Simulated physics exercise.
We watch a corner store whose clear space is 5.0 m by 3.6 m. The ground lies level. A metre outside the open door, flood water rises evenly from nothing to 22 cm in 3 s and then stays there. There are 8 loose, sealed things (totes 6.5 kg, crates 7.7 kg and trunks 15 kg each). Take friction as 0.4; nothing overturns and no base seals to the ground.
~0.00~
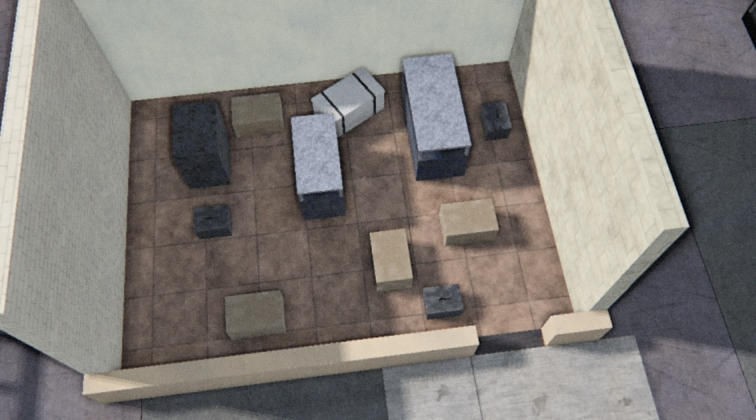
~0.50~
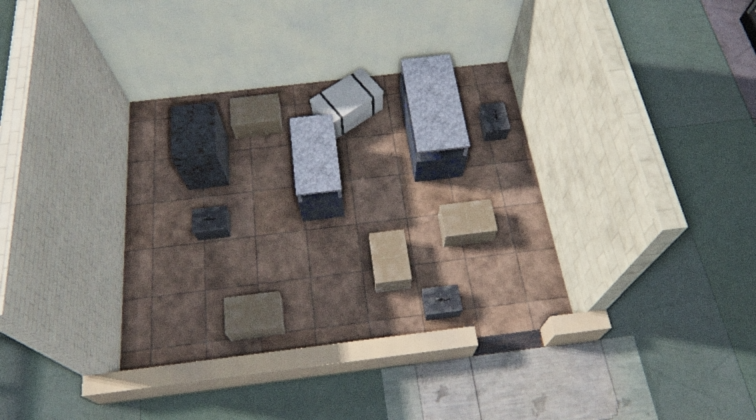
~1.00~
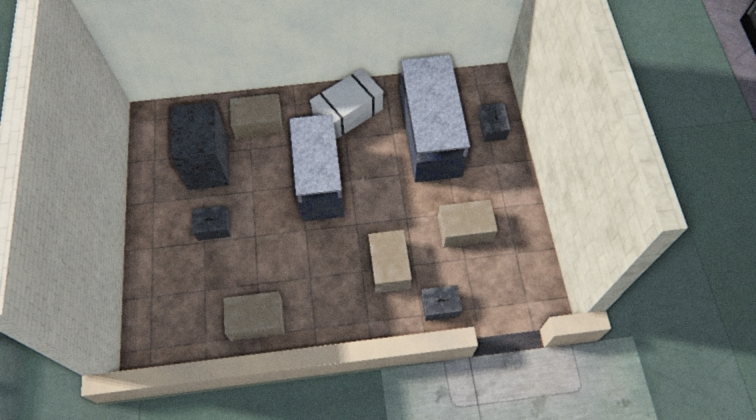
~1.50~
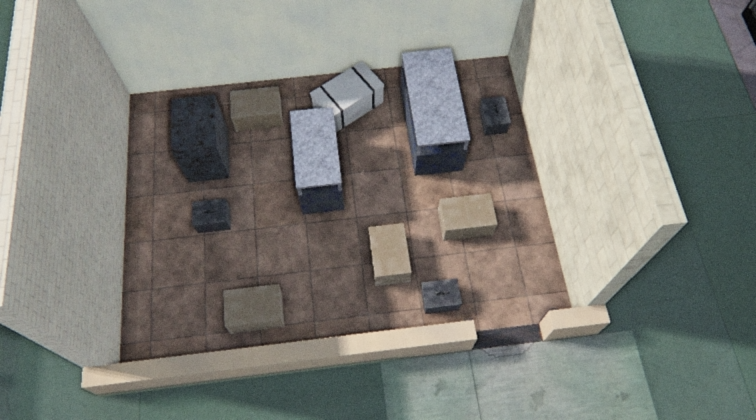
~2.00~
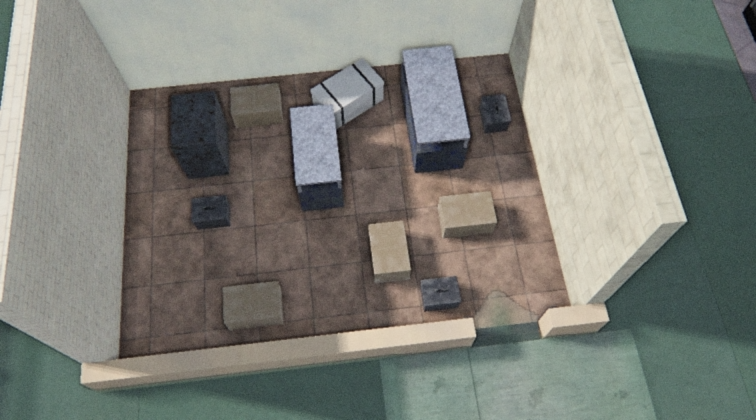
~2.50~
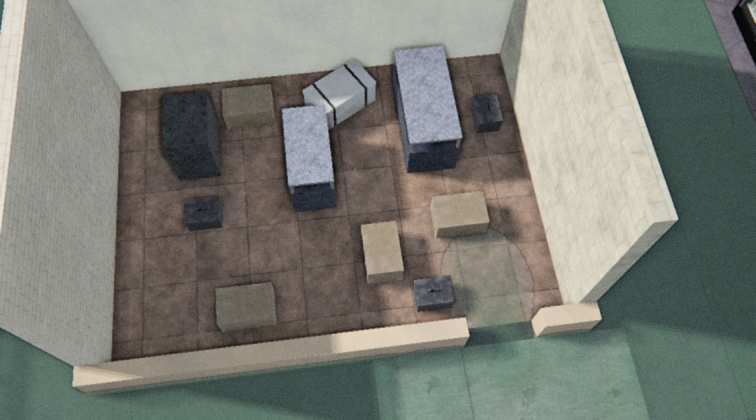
We see a roofless room from above, holding scattered crates and trunks, as greenish water spreads over the ground outside; it then slips through the doorway at lower right onto the tiled floor, while the objects inside stay put.
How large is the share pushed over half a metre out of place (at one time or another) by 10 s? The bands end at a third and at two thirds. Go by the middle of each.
That comes to one to two thirds.
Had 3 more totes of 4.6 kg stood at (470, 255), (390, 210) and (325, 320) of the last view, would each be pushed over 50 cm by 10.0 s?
In turn: Over, more, short of it.
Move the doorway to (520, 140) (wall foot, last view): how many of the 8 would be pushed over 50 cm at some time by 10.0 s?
Then 5.
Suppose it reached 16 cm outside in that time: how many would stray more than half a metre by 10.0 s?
In that case 3 of them.
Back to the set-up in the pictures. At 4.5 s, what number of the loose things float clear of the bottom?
At that moment 1.
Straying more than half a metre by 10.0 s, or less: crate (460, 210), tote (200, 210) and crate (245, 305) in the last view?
In that order: Past it, under, less.
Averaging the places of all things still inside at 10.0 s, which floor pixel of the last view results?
Near (336, 177).
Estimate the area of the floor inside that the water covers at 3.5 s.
Roughly 3.5 m2.
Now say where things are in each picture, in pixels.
In the first frame, a tote at (497, 116) rests on the ground; a crate at (254, 311) rests on the ground; 0.0 m2 under water; 0 of 8 have shifted.
In the second frame, a tote at (495, 117) rests on the ground; a crate at (252, 312), on the bottom; 0.0 m2 under water; 0 of 8 have shifted.
In the third frame, a tote at (495, 117) rests on the ground; a crate at (252, 312) rests on the ground; water covers 0.0 m2; 0 of 8 have shifted.
In the fourth frame, a tote at (496, 111), on the bottom; a crate at (252, 305), on the bottom; 0.0 m2 under water; 0 of 8 have shifted.
In the fifth frame, a tote at (496, 108), on the bottom; a crate at (251, 302), on the bottom; water covers 0.2 m2; 0 of 8 have shifted.
In the sixth frame, a tote at (488, 108) rests on the ground; a crate at (244, 303), on the bottom; water covers 0.9 m2; 0 of 8 have shifted.
After 3.5 s 0 of 8 are over 50 cm from their spots; 0 afloat.
After 4.5 s 1 of 8 are over 50 cm from their spots; 1 afloat.
After 7.0 s 3 of 8 are over 50 cm from their spots; 3 afloat.
After 10.0 s 3 of 8 are over 50 cm from their spots, and 3 have been at some point; 3 afloat.
